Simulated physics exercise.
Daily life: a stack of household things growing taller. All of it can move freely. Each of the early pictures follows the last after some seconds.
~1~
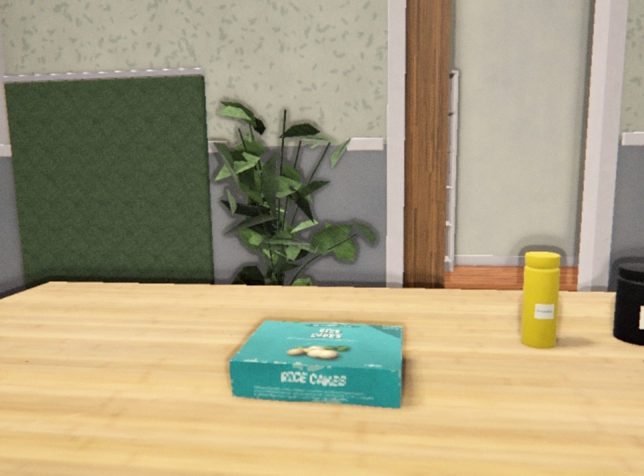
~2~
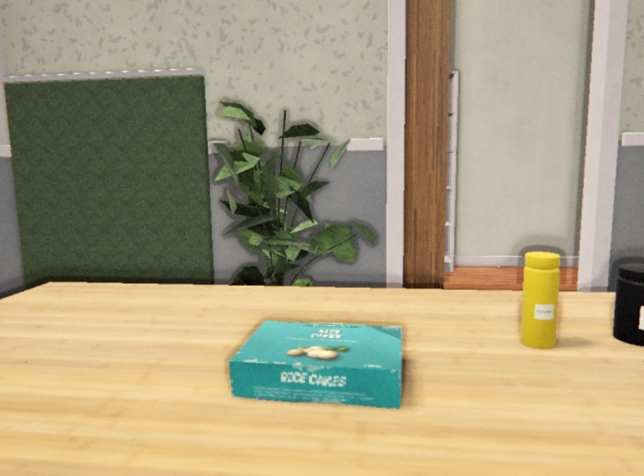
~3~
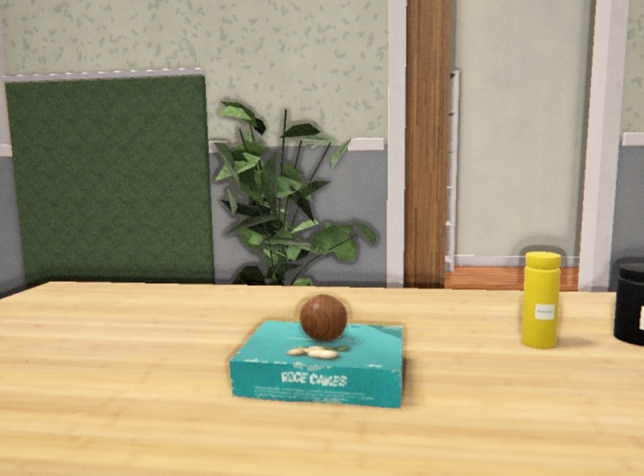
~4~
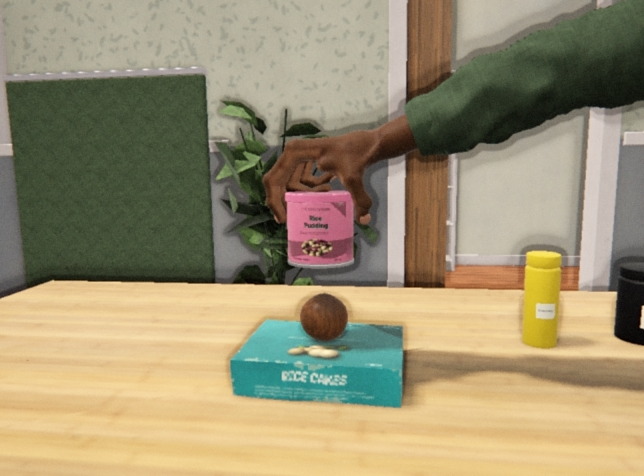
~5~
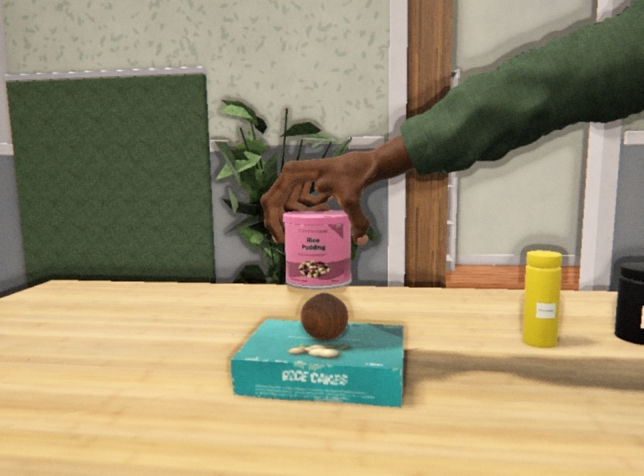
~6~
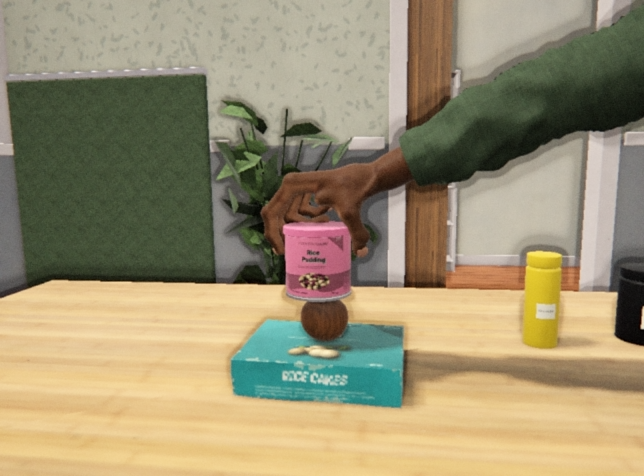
The clip shows a turquoise packet on a wooden table, then a brown ball resting on top of it. A hand in a green sleeve appears holding a pink tin above the ball and lowers it onto the ball.
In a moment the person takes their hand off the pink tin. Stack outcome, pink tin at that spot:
Collapse.
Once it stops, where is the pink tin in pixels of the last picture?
End position in the final view: Approximately (197, 339).
Then, 0.40 s later than the last frame, pink tin tilted by 57° near (280, 274).
Then, 0.50 s later than the last frame, pink tin now fallen.
Then, 0.60 s later than the last frame, things are still on the move.
When it is over, fallen, pink tin; the other 4 as before. End places, in pixels of the last picture, pink tin near (198, 340). The pile comes apart.
